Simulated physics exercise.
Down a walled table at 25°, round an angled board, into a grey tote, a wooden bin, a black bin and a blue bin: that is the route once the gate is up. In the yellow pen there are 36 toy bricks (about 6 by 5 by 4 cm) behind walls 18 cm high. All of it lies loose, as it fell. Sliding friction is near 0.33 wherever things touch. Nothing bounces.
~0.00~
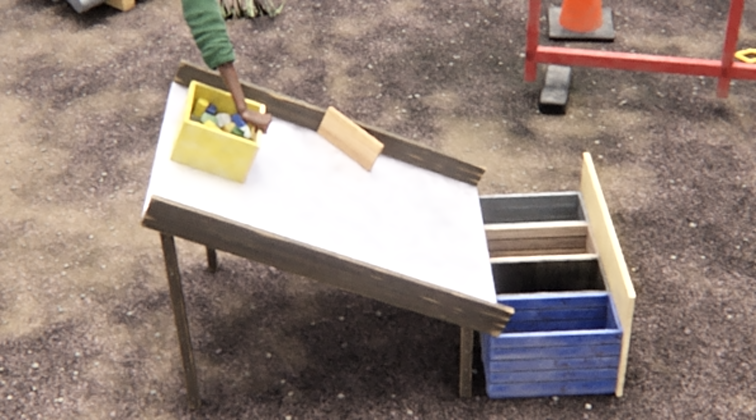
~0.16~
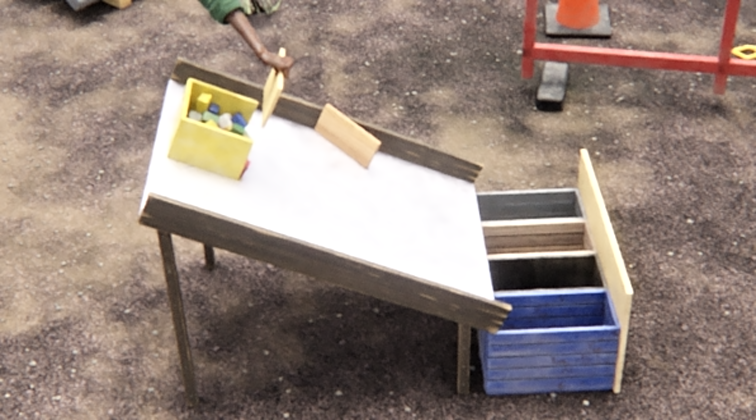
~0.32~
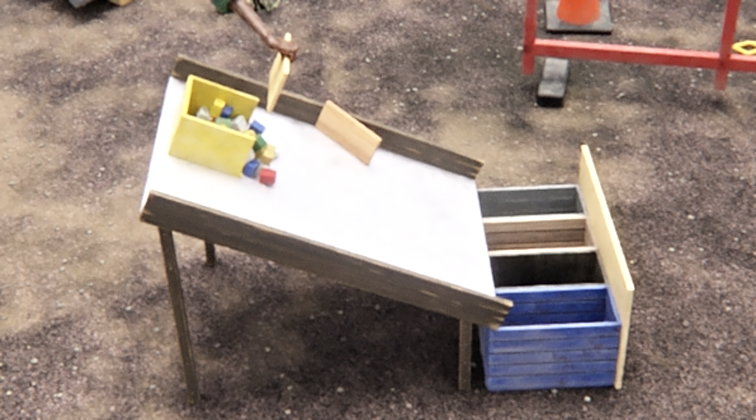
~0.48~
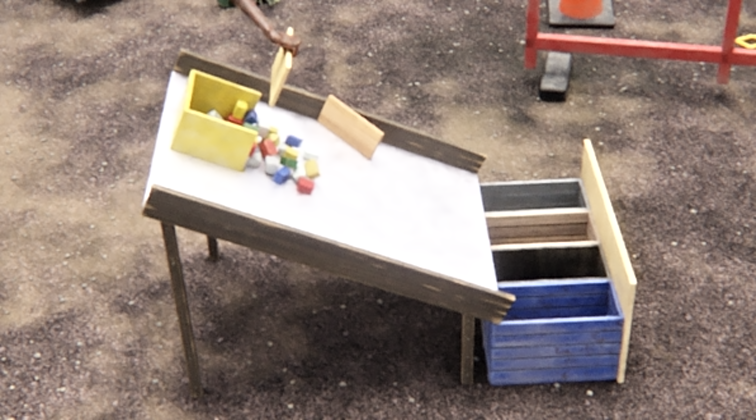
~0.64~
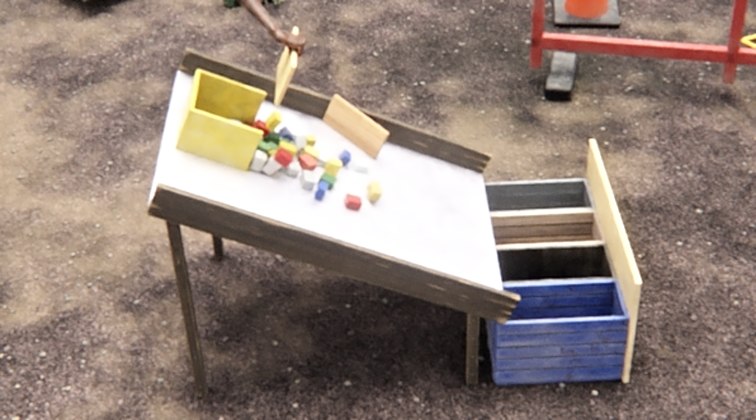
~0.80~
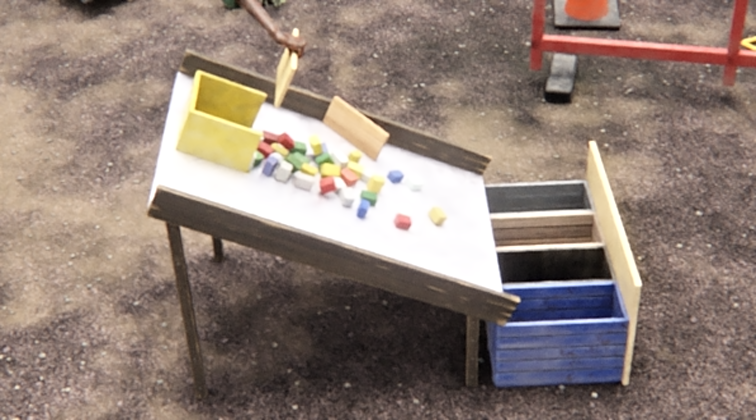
We see a dark hand lift a small wooden gate from a yellow box on a sloping white table, and colourful toy bricks slide out and spread down the surface past an angled board.
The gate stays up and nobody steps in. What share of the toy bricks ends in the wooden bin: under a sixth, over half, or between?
The share in the wooden bin is over half.
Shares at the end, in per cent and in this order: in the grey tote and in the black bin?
About 5 and 35 per cent.
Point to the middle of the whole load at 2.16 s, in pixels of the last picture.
Around (571, 283).
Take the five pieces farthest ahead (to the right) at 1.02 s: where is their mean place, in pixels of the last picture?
Around (493, 228).
After 1.02 s, 34 on the slope and 2 in the air.
After 1.29 s, 7 in the wooden bin, 4 in the black bin, 19 on the slope and 6 in the air.
After 1.67 s, 1 in the grey tote, 17 in the wooden bin, 10 in the black bin, 3 on the slope and 5 in the air.
Final count (at 2.16 s), 1 in the grey tote, 22 in the wooden bin and 13 in the black bin. Asked share, 22 of 36, 61 per cent.
